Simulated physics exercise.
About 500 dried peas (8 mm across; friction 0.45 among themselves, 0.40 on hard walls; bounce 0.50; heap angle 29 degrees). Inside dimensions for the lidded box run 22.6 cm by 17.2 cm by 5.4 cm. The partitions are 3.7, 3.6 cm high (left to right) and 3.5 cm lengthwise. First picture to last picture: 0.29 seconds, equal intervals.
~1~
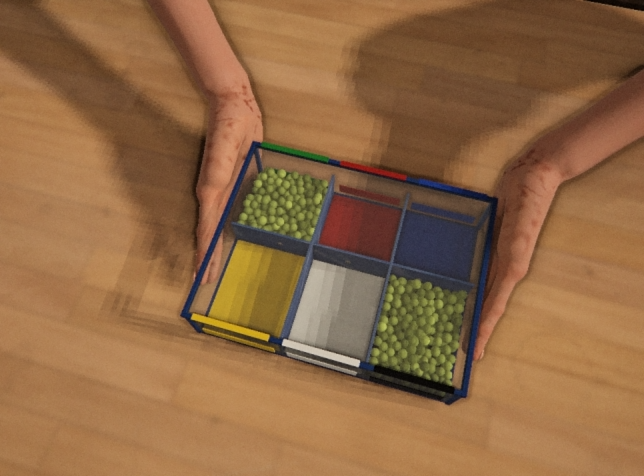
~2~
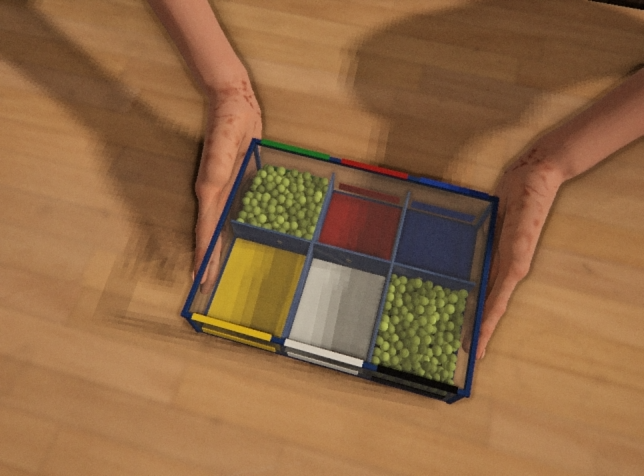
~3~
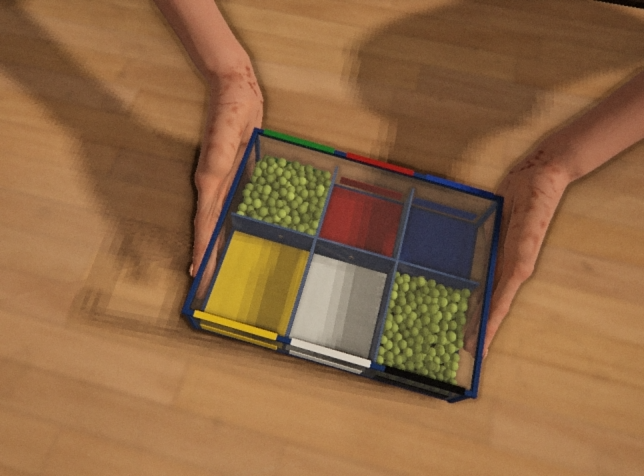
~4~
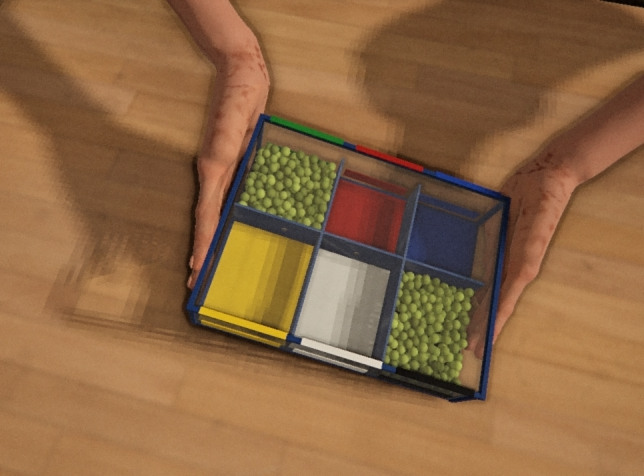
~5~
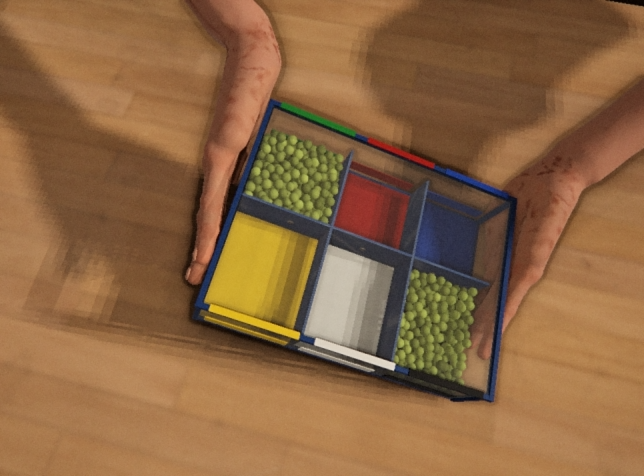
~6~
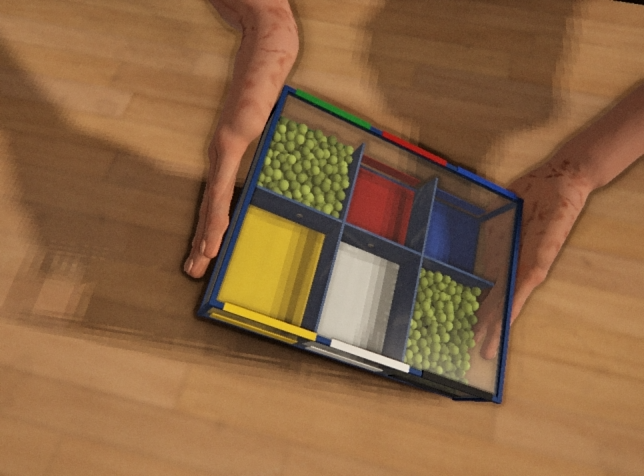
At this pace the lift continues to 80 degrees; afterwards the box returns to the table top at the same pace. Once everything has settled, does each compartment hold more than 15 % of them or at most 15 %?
At the end, red compartment: Fails, blue compartment: Fails, green compartment: Succeeds, yellow compartment: Fails, white compartment: Fails, black compartment: Succeeds.
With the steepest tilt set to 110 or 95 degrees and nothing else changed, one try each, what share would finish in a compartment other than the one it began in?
I'd expect close to 15 and then close to 15 per cent.
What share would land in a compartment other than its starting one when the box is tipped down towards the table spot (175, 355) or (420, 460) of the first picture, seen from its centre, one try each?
I'd put it at roughly 20 per cent for the first tilt and roughly 15 per cent for the second.
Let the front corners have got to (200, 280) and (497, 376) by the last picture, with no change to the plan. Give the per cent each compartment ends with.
It comes out as red at 5 percent, blue at 10 percent, green at 40 percent, yellow at 0 percent, white at 0 percent and black at 45 percent.
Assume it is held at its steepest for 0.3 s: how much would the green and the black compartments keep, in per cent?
Result - green: 40 %; black: 50 %.
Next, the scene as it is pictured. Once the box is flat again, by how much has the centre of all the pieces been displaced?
The balance point ends up some 3.0 centimetres from where it began.
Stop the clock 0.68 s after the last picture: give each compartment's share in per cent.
You'd find red at 5, blue at 5, green at 45, yellow at 0, white at 0 and black at 50 per cent.
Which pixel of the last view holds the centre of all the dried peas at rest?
Somewhere near (410, 281) in the last picture.
Then, 0.68 s after the last picture, tilt 78 degrees; red 5 %, blue 5 %, green 45 %, black 50 %.
Then, 1.13 s after the last picture, tilt 33 degrees; red 5 %, blue 5 %, green 40 %, black 50 %.
Then, 1.66 s after the last picture, tilt 0 degrees; red 5 %, blue 5 %, green 40 %, black 50 %.
In the end, red 5 %, blue 5 %, green 40 %, yellow 0 %, white 0 %, black 50 %.
